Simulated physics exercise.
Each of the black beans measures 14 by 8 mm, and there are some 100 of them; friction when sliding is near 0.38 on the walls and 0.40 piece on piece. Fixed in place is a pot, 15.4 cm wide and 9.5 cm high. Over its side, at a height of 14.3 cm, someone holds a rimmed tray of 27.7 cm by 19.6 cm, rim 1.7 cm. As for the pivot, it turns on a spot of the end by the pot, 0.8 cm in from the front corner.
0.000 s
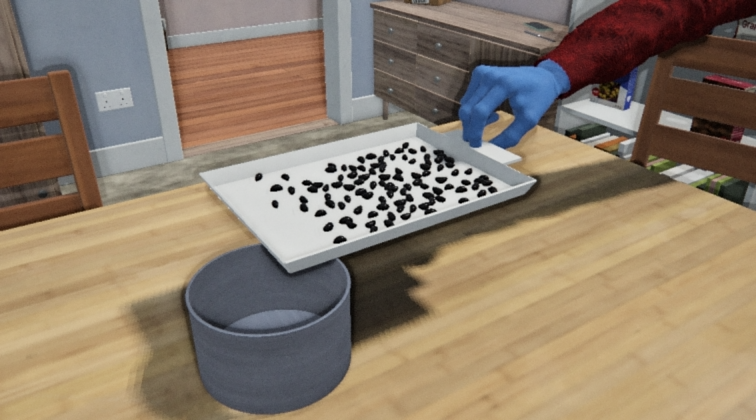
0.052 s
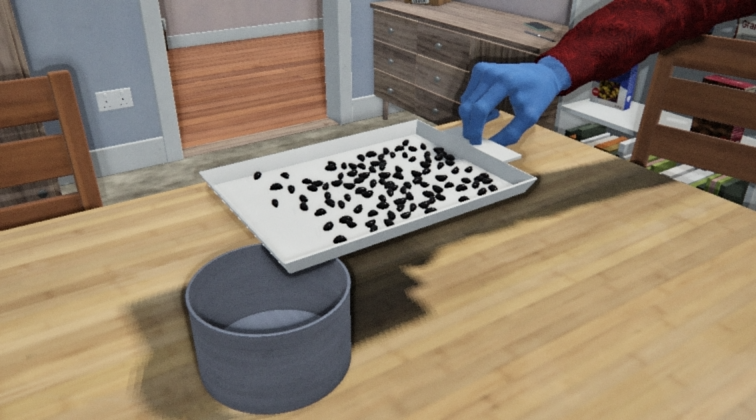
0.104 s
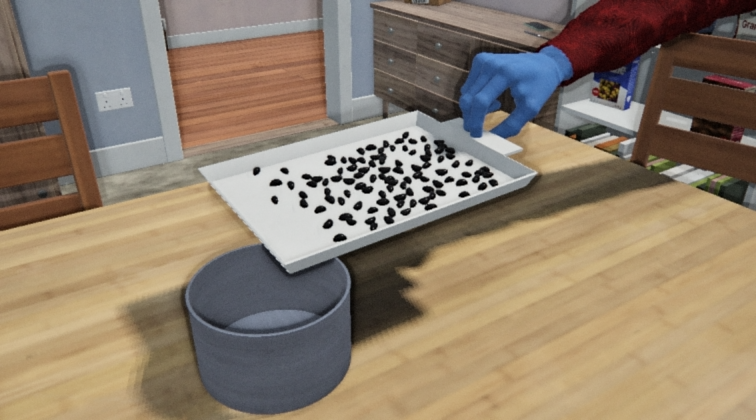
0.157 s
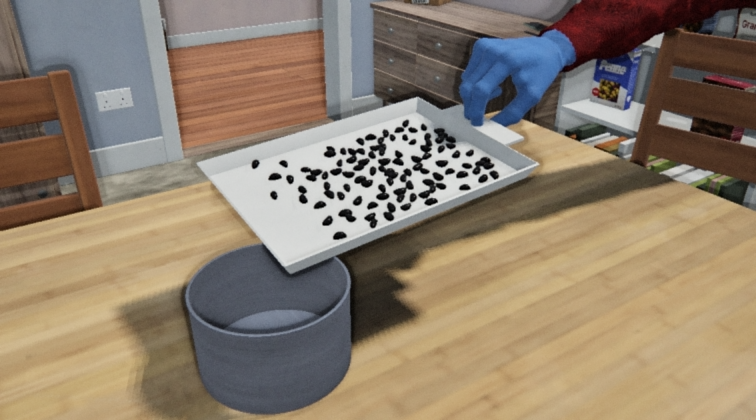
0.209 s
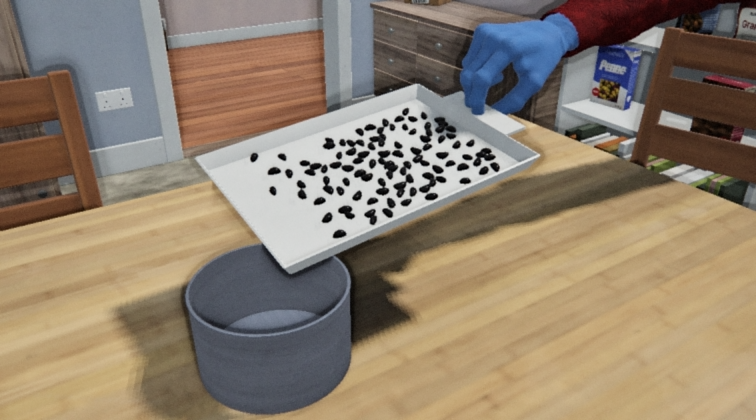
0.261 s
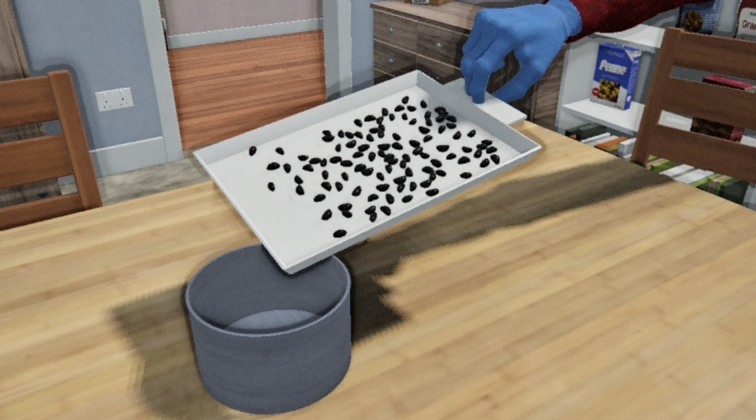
A blue-gloved hand held a white rimmed tray scattered with black beans above a wooden table, then slowly raised its far end, leaving the end by the gray pot low.
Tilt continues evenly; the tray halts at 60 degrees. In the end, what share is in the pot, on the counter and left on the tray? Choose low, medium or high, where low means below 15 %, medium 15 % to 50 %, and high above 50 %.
Shares - pot: Low, counter: High, tray: Medium.
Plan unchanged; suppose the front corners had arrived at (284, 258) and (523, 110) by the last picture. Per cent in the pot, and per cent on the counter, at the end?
Pot: 40, counter: 35.
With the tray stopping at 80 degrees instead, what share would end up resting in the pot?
It would be near 10 per cent.
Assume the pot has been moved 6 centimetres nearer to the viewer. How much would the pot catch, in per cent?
Around 75 per cent.
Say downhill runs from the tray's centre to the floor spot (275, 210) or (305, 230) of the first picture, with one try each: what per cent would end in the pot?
Some 20 and 25 per cent.
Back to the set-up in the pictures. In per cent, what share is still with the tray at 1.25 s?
Something like 35 percent, roughly.
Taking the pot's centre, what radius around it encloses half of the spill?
16 cm.
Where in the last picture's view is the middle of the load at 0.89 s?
I reckon close to (310, 232).
After 0.64 s, tilt 36 degrees; the tray holds 100 %, the pot 0 %.
After 0.89 s, tilt 51 degrees; the tray holds 90 %, the pot 0 %.
After 1.25 s, tilt 60 degrees; the tray holds 35 %, the pot 5 %.
By 2.7 s all is still; pot 5 %, counter 65 %, tray 25 %.
